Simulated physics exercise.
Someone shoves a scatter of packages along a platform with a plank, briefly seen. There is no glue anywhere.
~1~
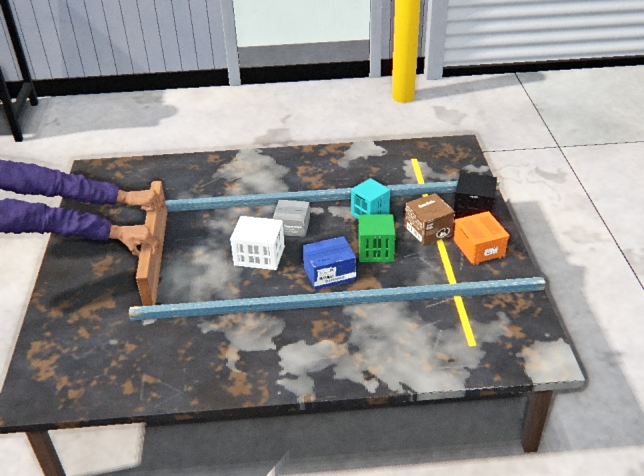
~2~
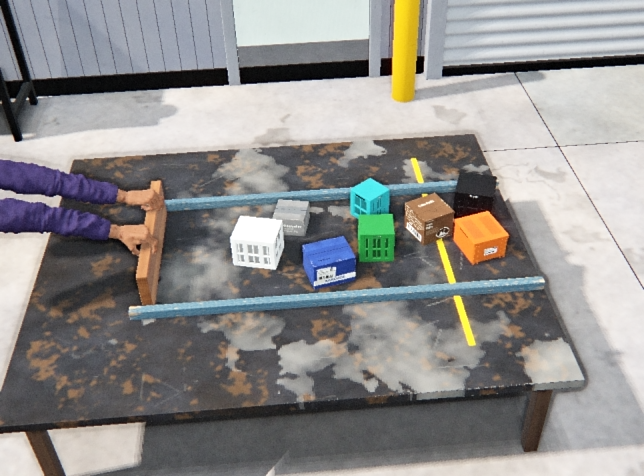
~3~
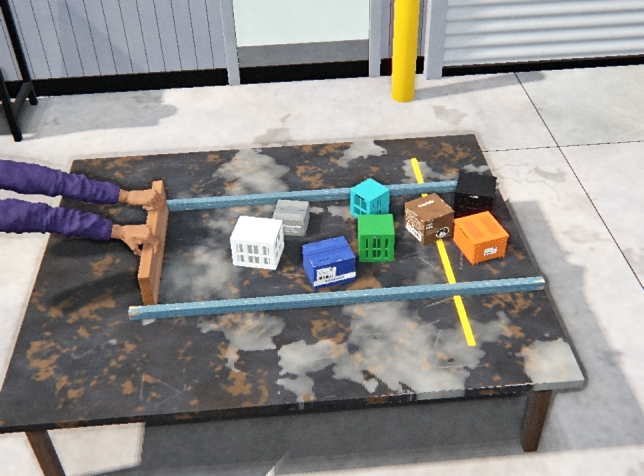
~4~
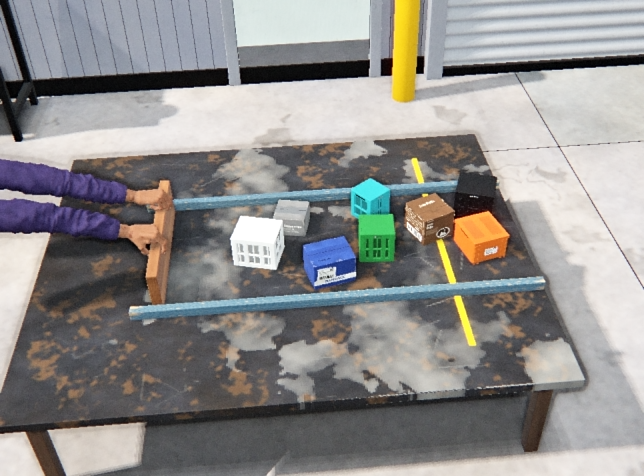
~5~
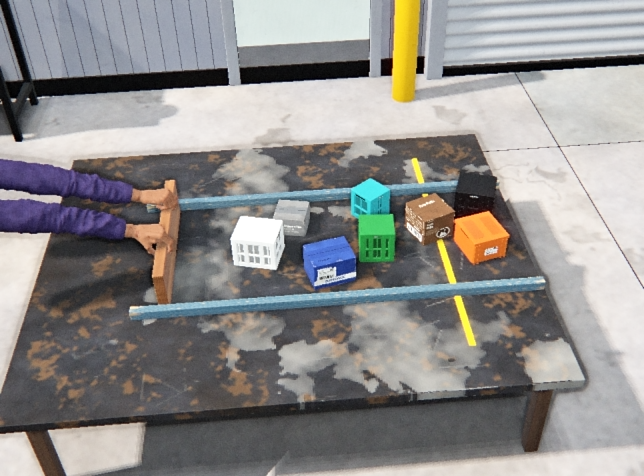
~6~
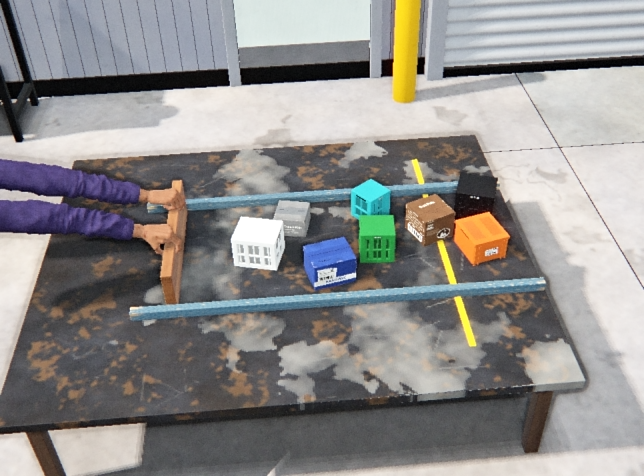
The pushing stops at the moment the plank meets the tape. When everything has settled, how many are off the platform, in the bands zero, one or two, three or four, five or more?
The number sent down is small, one or two.
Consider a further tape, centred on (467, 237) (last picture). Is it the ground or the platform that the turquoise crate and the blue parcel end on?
Per object: Turquoise crate stays; blue parcel stays.
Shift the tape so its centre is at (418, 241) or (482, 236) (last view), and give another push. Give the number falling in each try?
So it's 0 the first time and 5 the second time.
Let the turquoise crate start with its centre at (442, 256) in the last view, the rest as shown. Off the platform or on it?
Starting there, it stays aboard.
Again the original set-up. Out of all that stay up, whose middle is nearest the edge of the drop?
It's the black crate.
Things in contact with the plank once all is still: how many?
I count 3 of them.
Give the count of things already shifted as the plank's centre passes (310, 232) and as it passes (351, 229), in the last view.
Counts: 3 and 6.
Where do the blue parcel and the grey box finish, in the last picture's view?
The blue parcel ends at (471, 257) and the grey box at (447, 205).
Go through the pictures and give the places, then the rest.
The first picture shows black crate (475, 198); orange tote (480, 238); brown box (429, 219); plank (153, 242); tape (439, 239).
The second picture shows orange tote (480, 238); blue parcel (329, 263).
The third picture shows brown box (429, 219); white crate (258, 243).
The fourth picture shows black crate (475, 197); grey box (292, 218).
The fifth picture shows orange tote (480, 238); green crate (376, 238).
The sixth picture shows black crate (475, 198); orange tote (481, 239); brown box (430, 220); plank (175, 241); tape (440, 239).
Soon after, none off yet; black crate at rest near (475, 198); orange tote at rest near (481, 239); brown box at rest near (430, 220).
After that, none off yet; black crate displaced a little near (479, 196); orange tote displaced a little near (500, 244); brown box displaced about its own width near (464, 216).
In the end, the number that fall off is one or two; gone, orange tote.
